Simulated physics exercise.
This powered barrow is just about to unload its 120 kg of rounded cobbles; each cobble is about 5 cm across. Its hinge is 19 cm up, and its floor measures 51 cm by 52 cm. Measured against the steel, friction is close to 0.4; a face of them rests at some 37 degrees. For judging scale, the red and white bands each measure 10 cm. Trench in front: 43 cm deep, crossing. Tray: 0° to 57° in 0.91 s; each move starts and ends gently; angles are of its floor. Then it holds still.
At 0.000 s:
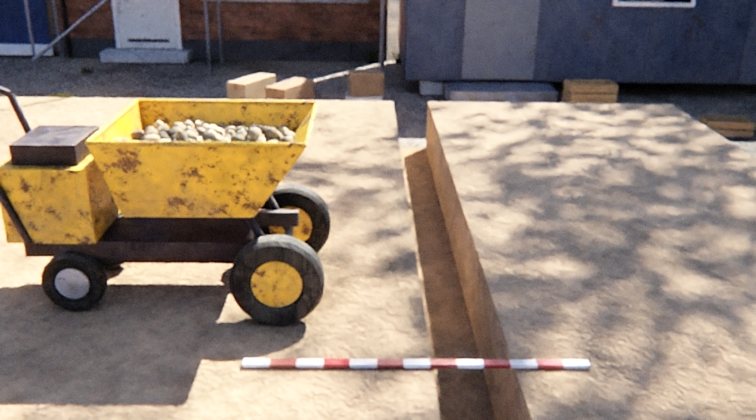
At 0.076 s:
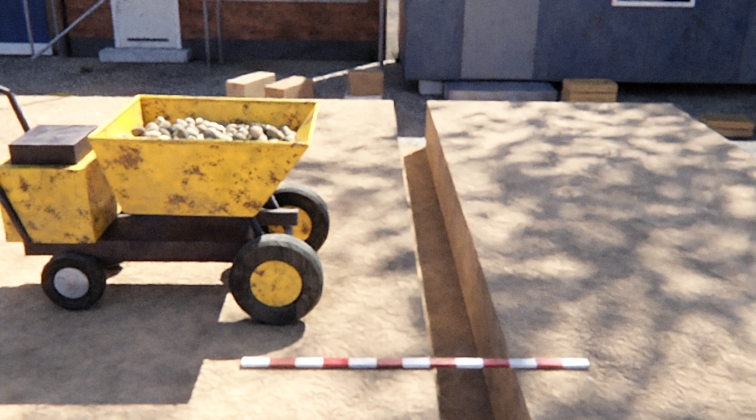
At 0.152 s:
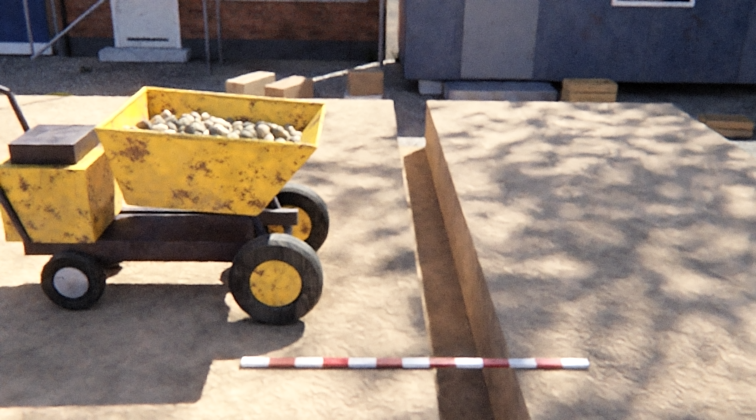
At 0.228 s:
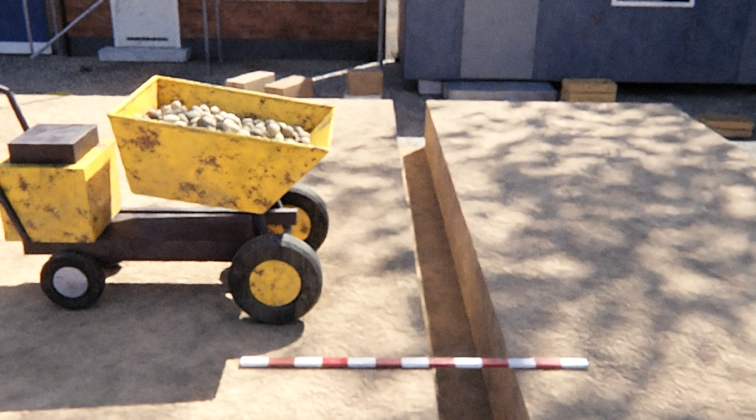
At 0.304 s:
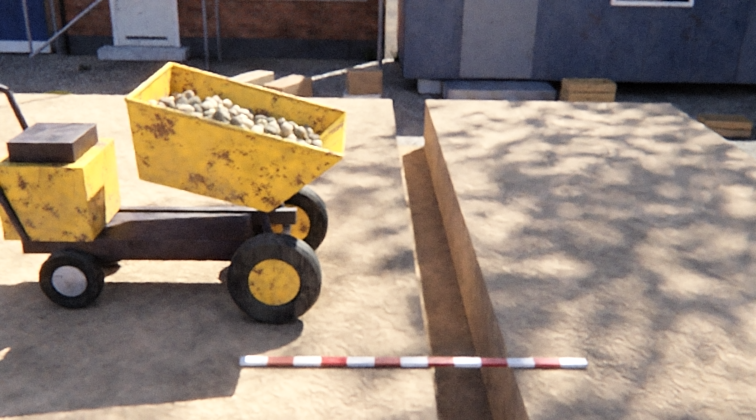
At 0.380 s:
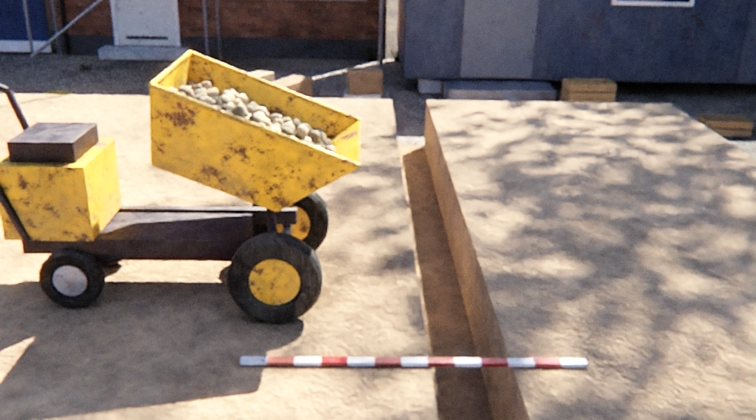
The yellow tray of a small powered barrow, loaded with rounded stones, starts level and tilts steadily forward to the right, its rear end rising, while the wheels stay still beside a trench and a red-and-white striped pole.
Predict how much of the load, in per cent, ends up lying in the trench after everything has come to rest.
Roughly 38 per cent of it.
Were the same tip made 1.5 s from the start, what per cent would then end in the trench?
Roughly 40 per cent would.
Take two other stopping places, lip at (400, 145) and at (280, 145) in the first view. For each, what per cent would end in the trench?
Around 5% for the first place and 40% for the second.
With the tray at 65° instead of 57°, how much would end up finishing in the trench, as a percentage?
Share in trench: Approx. 65%.
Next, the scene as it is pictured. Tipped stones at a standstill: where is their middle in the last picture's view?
Their centre sits close to (459, 360).
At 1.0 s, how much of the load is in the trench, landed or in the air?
About 5 per cent by then.
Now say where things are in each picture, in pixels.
Lip at (306, 145), floor tilted 0°, highest stones at (223, 132), in the first frame.
Lip at (308, 145), floor tilted 1°, highest stones at (209, 130); the stones move at 0.3 m/s on average, in the second frame.
The tray is at 4°, its lip at (316, 147); the top of the load is at (180, 124); the stones move at 0.5 m/s on average, in the third frame.
Lip at (328, 151), floor tilted 9°, highest stones at (184, 115); the stones move at 0.7 m/s on average, in the fourth frame.
The tray is at 15°, its lip at (342, 157); the top of the load is at (187, 105); the stones move at 0.8 m/s on average, in the fifth frame.
Lip at (359, 166), floor tilted 22°, highest stones at (195, 92); the stones move at 0.9 m/s on average, in the sixth frame.
After 0.7 s the floor is at 48°; 100 % in the tray; the foremost stones are at (377, 185).
After 1.0 s the floor is at 57°; 92 % in the tray, 7 % in the trench; the foremost stones are at (460, 254).
After 1.4 s the floor is at 57°; 66 % in the tray, 1 % short of the trench, 26 % in the trench, 7 % past the trench; the foremost stones are at (564, 301).
After 3.3 s the floor is at 57°; 55 % in the tray, 38 % in the trench, 8 % past the trench; the foremost stones are at (638, 294).
